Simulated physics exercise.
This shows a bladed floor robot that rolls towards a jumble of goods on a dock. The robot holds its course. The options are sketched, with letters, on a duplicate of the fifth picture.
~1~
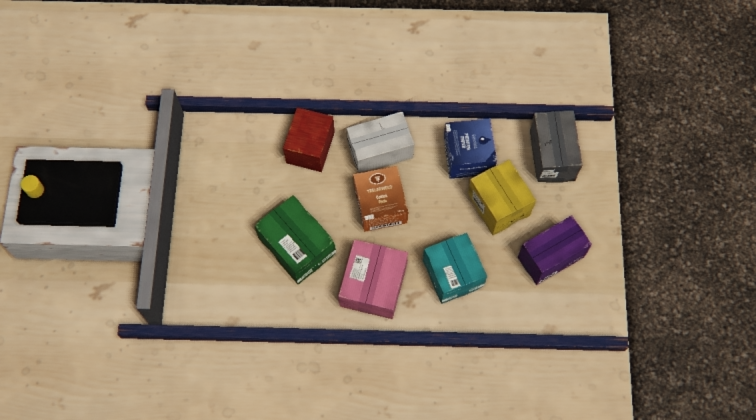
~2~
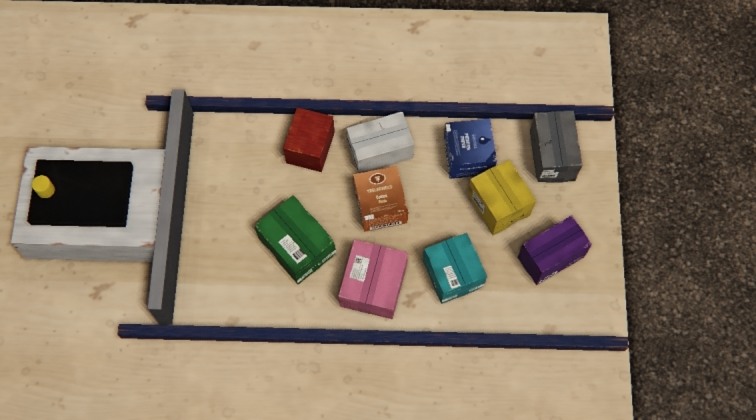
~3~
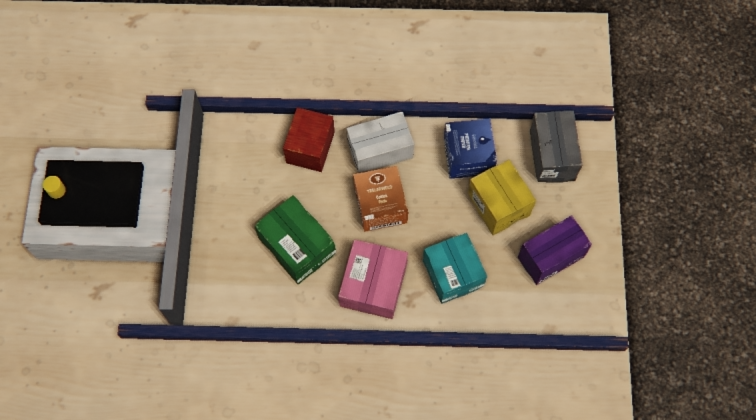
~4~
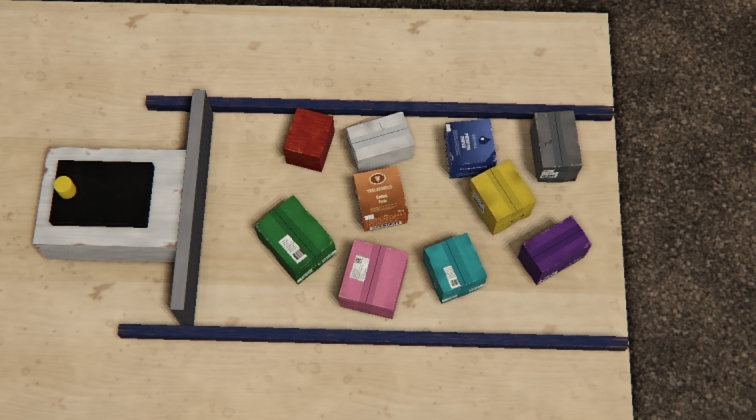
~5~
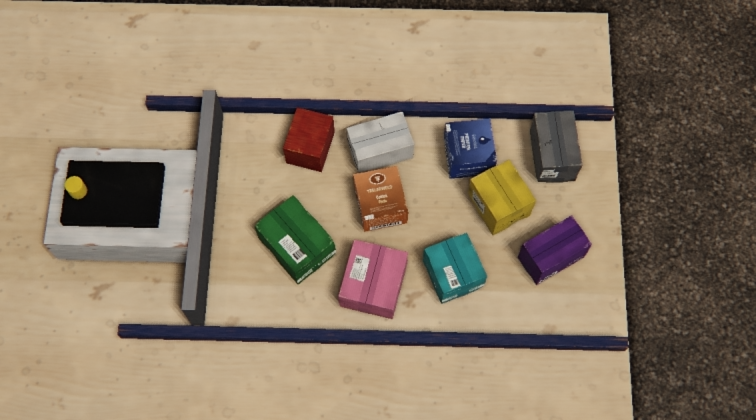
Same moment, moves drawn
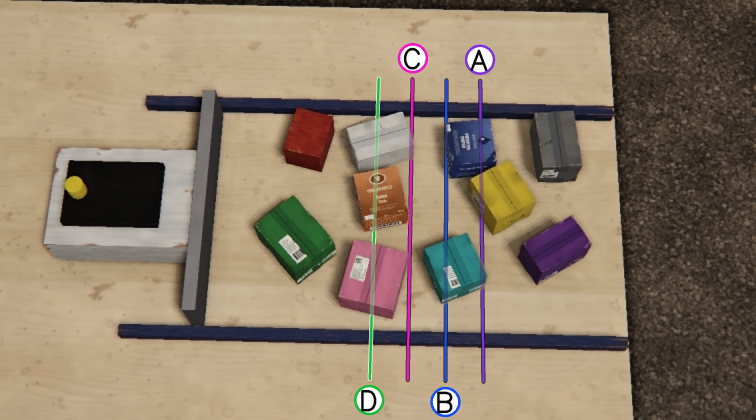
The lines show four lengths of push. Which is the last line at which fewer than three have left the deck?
Stop at A.
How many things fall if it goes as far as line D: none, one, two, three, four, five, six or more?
By then, none.
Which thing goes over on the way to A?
It is the grey parcel.
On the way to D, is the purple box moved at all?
By then, no.
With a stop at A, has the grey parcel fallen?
By then, yes.
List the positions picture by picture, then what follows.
In the first picture, pink parcel (373, 279); white parcel (380, 143); blue box (470, 149).
In the second picture, robot (88, 193); grey parcel (556, 147).
In the third picture, robot (98, 193); yellow parcel (501, 198).
In the fourth picture, robot (110, 193); red crate (310, 140).
In the fifth picture, robot (121, 193); purple box (554, 250); pink parcel (373, 279); white parcel (380, 143).
On the copy, A at (482, 223); B at (446, 222); C at (410, 221); D at (375, 220).
On A. First, robot (221, 196); red crate (332, 139); white parcel (386, 144).
Then, robot (322, 198); grey parcel (571, 148); blue box (528, 149).
Finally, robot (401, 200); grey parcel over the edge; purple box (613, 244); one fallen.
By contrast, B is within the limit but short; C is within the limit but short; D is within the limit but short.
